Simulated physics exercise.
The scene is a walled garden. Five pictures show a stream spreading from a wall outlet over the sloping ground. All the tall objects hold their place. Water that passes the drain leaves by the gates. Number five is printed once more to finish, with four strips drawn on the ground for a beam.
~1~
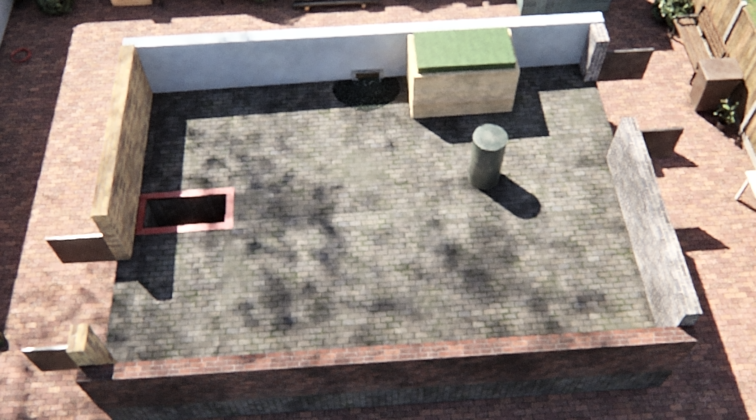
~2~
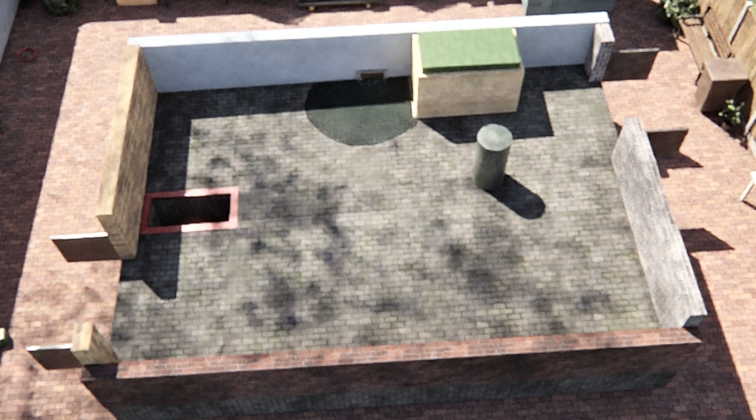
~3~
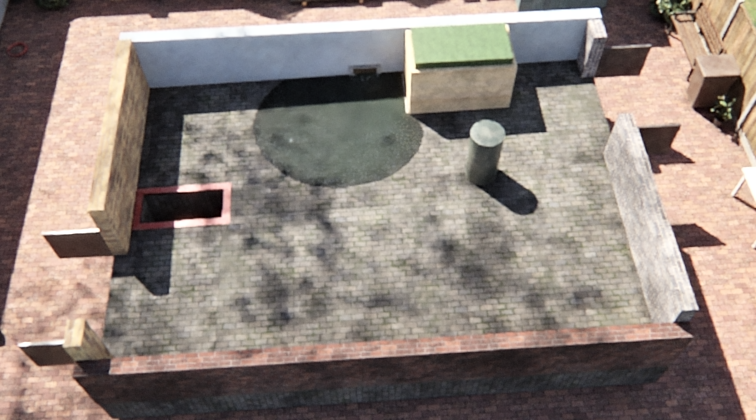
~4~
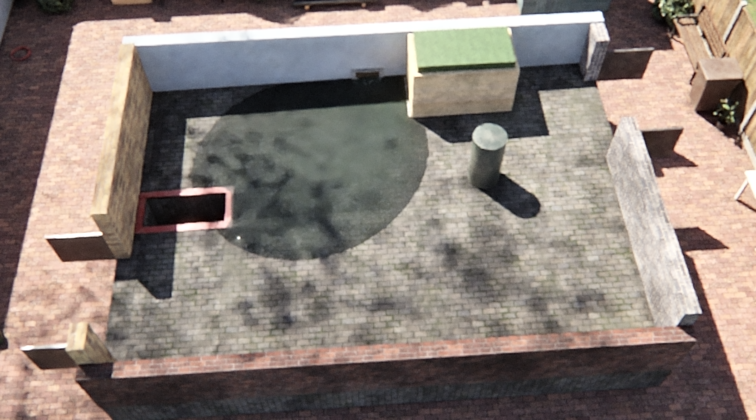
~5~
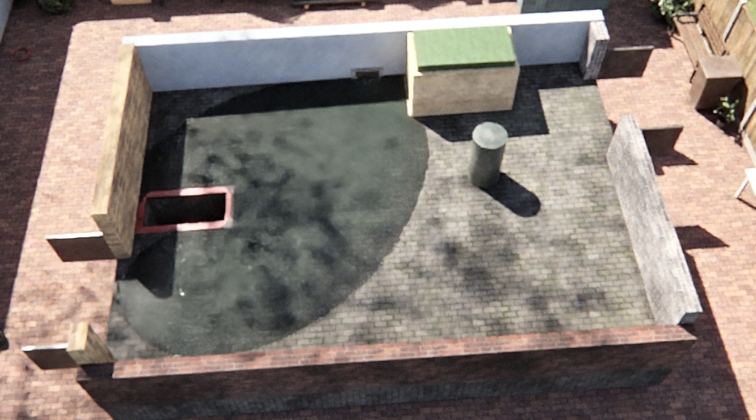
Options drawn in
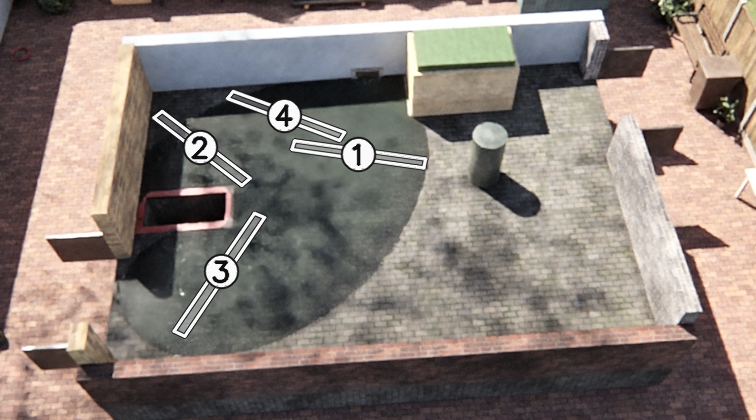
Walled garden with a dark wet patch spreading from the back wall across the paving, reaching and surrounding a red-edged gully at left.
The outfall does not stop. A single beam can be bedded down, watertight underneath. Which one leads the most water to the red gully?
1 works best here.
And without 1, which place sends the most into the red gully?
That would be 3.
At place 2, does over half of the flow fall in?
No, it does not.
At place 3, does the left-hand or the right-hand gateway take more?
The left one.
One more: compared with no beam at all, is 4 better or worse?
Worse.
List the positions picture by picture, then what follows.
In the first picture, outfall at (367, 75); red gully at (185, 211); open gate at (124, 309); open gate at (595, 118); front seen at (352, 103), 2 % of the ground wet; red gully still dry.
In the second picture, front seen at (346, 139), 6 % of the ground wet; red gully still dry.
In the third picture, front seen at (275, 163), 13 % of the ground wet; red gully still dry.
In the fourth picture, front seen at (238, 239), 26 % of the ground wet; red gully taking water.
In the fifth picture, front seen at (156, 337), 40 % of the ground wet; red gully taking water.
On the marked copy, 1 from (293, 145) to (424, 163); 2 from (158, 114) to (246, 181); 3 from (179, 333) to (259, 215); 4 from (230, 95) to (342, 136).
For place 1, about 82 % of the stream goes into the red gully, about 18 % out by the gates.
For place 2, about 22 % of the stream goes into the red gully, about 76 % out by the gates.
For place 3, about 44 % of the stream goes into the red gully, about 56 % out by the gates.
For place 4, about 20 % of the stream goes into the red gully, about 80 % out by the gates.
